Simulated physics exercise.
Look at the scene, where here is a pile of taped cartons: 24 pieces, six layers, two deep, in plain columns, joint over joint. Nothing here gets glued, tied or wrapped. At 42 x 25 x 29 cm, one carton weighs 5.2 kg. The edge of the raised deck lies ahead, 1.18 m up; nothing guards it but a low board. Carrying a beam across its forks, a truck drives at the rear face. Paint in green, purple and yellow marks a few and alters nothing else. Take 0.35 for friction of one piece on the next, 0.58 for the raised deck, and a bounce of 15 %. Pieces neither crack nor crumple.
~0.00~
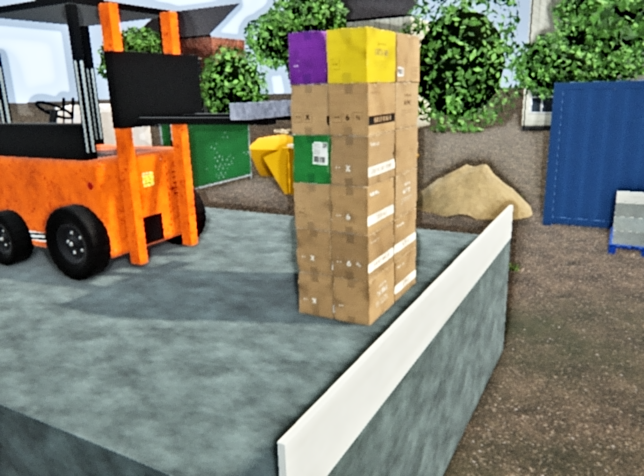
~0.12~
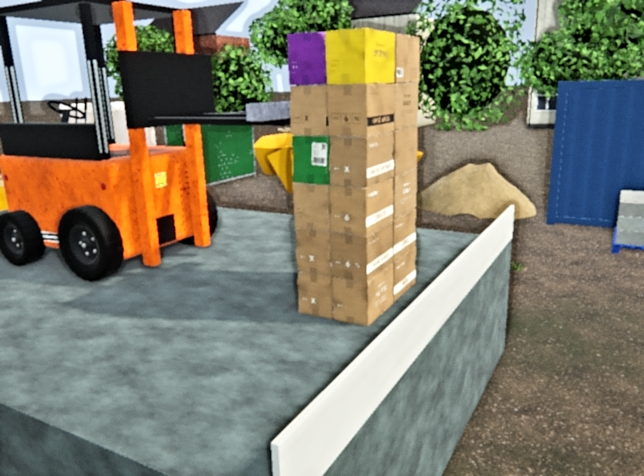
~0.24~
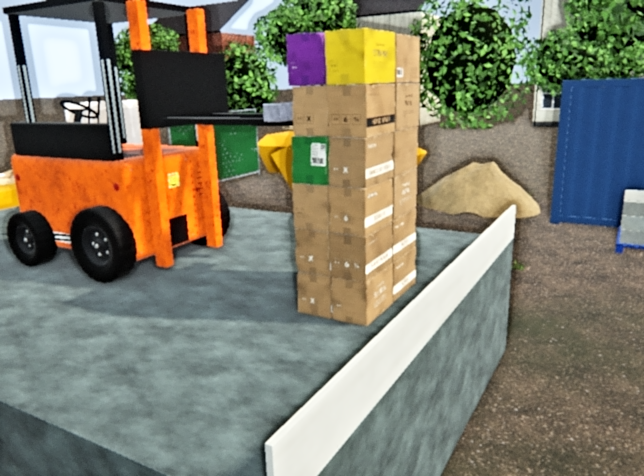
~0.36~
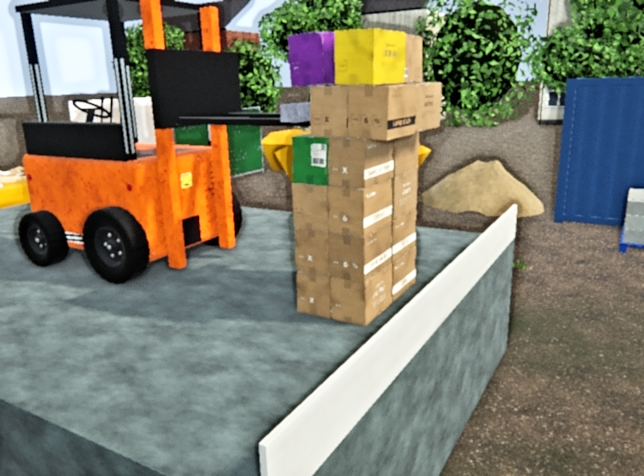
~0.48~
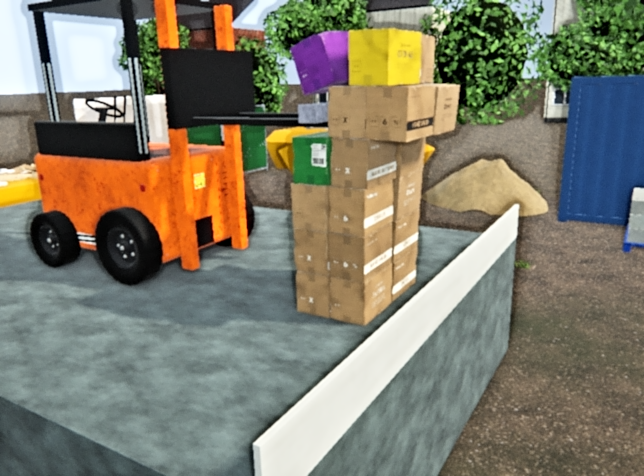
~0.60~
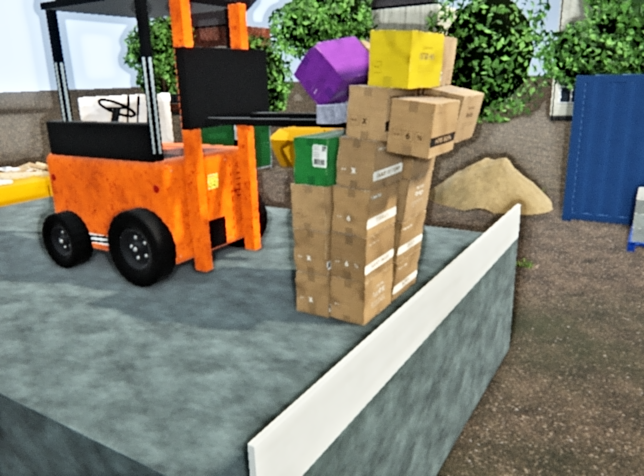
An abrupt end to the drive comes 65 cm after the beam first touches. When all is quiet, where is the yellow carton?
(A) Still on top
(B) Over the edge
Over the edge.
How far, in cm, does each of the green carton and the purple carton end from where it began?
Green ends up 0 cm away; purple ends up 30 cm away.
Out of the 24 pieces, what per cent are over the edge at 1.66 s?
It's 40 percent at that point.
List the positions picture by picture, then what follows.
In the first picture (pixels give the middle of a visible side; the camera moves round a little), beam (239, 112) 24 cm from the stack; yellow carton (346, 56); purple carton (307, 58); green carton (310, 160); none has stirred.
In the second picture, beam (256, 112) 11 cm from the stack; yellow carton (345, 57).
In the third picture, beam (273, 113) 21 mm in; yellow carton (345, 57).
In the fourth picture, beam (291, 113) 15 cm in; yellow carton (354, 57) 7 cm from its place; purple carton (306, 60) 29 mm from its place; movement in 8 of them.
In the fifth picture, beam (309, 114) 28 cm in; yellow carton (368, 58) 17 cm from its place; purple carton (312, 64) 18° from how it stood; movement in 11 of them.
In the sixth picture, beam (327, 115) 41 cm in; yellow carton (389, 59) 4° from how it stood; purple carton (317, 77) 44° from how it stood; green carton (310, 162) 32 mm from its place; movement in 16 of them.
After 0.80 s, none of the 24 cartons over the edge, 17 disturbed; yellow carton 22° from how it stood, 9 cm lower; purple carton on its side.
After 1.16 s, 2 of the 24 cartons over the edge; yellow carton on its side; purple carton on its side.
After 1.66 s, 9 of the 24 cartons over the edge; yellow carton on its side; purple carton on its side.
In the end (2.1 s), 9 of the 24 cartons over the edge; yellow carton 43° from how it stood, 2.58 m lower; purple carton on its side; green carton 30 mm from its place. From the last view, middles, purple carton near (349, 99).
